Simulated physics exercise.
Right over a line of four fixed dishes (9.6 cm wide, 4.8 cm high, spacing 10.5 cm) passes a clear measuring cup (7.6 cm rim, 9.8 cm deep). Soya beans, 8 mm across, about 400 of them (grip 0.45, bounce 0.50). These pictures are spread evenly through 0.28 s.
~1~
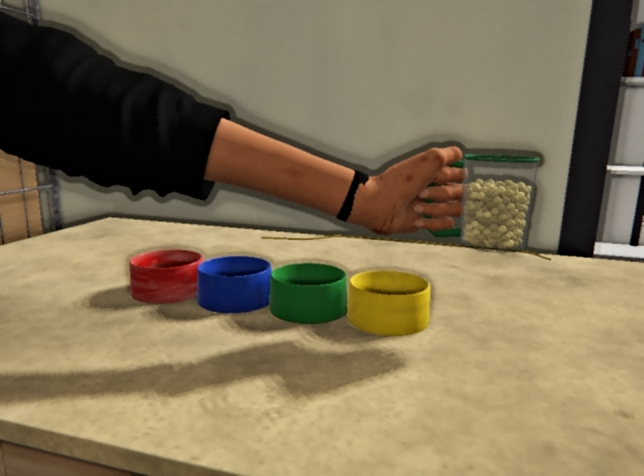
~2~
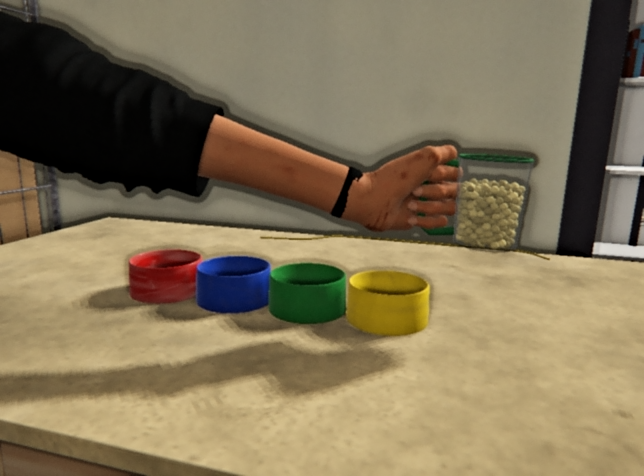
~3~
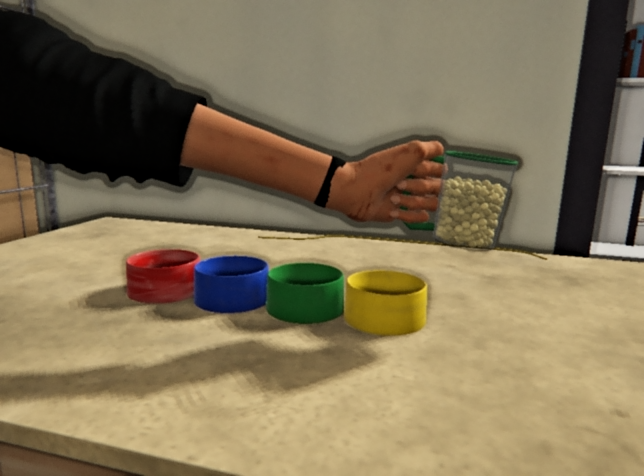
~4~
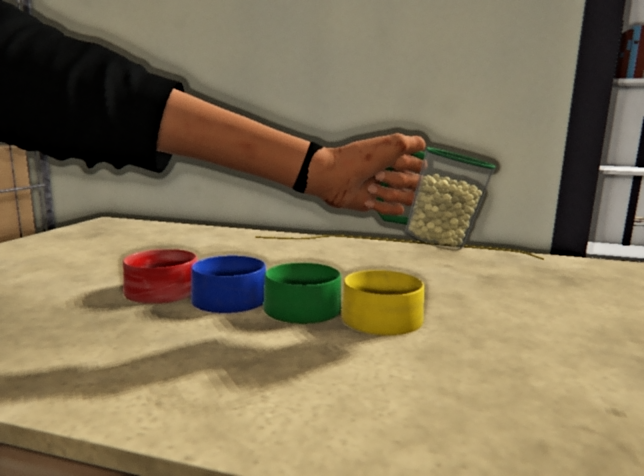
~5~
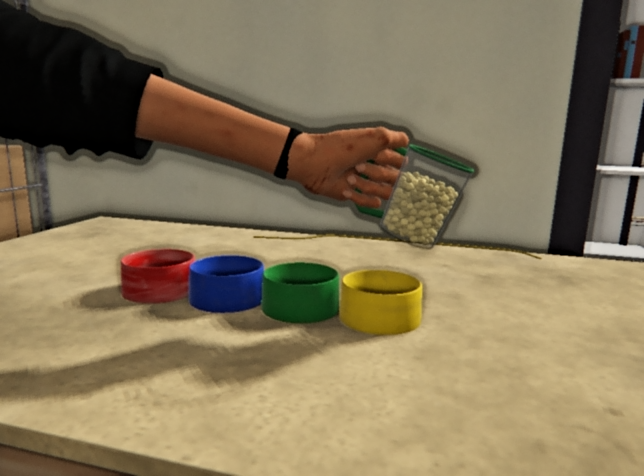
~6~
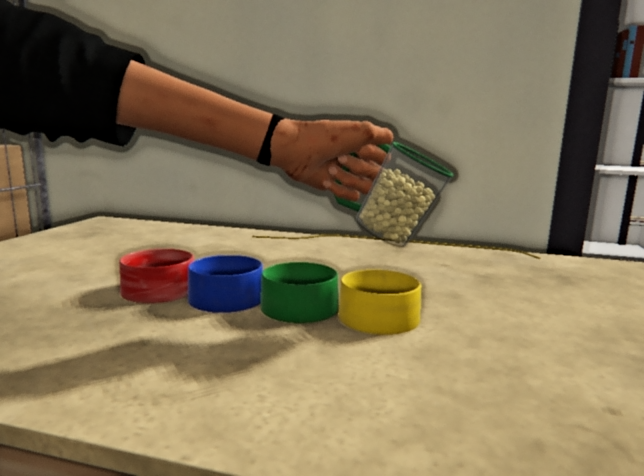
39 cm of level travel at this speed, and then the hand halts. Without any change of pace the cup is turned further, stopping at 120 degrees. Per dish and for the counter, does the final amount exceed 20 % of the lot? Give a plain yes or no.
Red - no, blue - yes, green - no, yellow - no, counter - no.
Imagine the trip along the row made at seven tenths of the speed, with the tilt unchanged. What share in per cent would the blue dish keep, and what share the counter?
Shares: Blue 50, counter 10.
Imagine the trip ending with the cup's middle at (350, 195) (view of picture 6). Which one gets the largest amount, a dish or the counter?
The largest share goes to yellow.
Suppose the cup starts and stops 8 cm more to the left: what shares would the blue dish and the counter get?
Shares - blue 10 / counter 10.
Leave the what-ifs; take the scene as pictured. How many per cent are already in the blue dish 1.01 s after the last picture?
Estimate to date: Some 60 %.
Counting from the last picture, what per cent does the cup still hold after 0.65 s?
About 95 %.
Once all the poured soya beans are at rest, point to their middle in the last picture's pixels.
After settling, the middle sits near (231, 282).
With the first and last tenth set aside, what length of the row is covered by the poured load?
I'd put it near 6 cm.
Then, 0.39 s after the last picture, tilt 72 degrees; cup holds 100 %.
Then, 0.65 s after the last picture, tilt 102 degrees; cup holds 95 %, blue 5 %.
Then, 1.01 s after the last picture, tilt 120 degrees; cup holds 30 %, blue 60 %.
In the end, red 0 %, blue 100 %, green 0 %, yellow 0 %, counter 0 %.
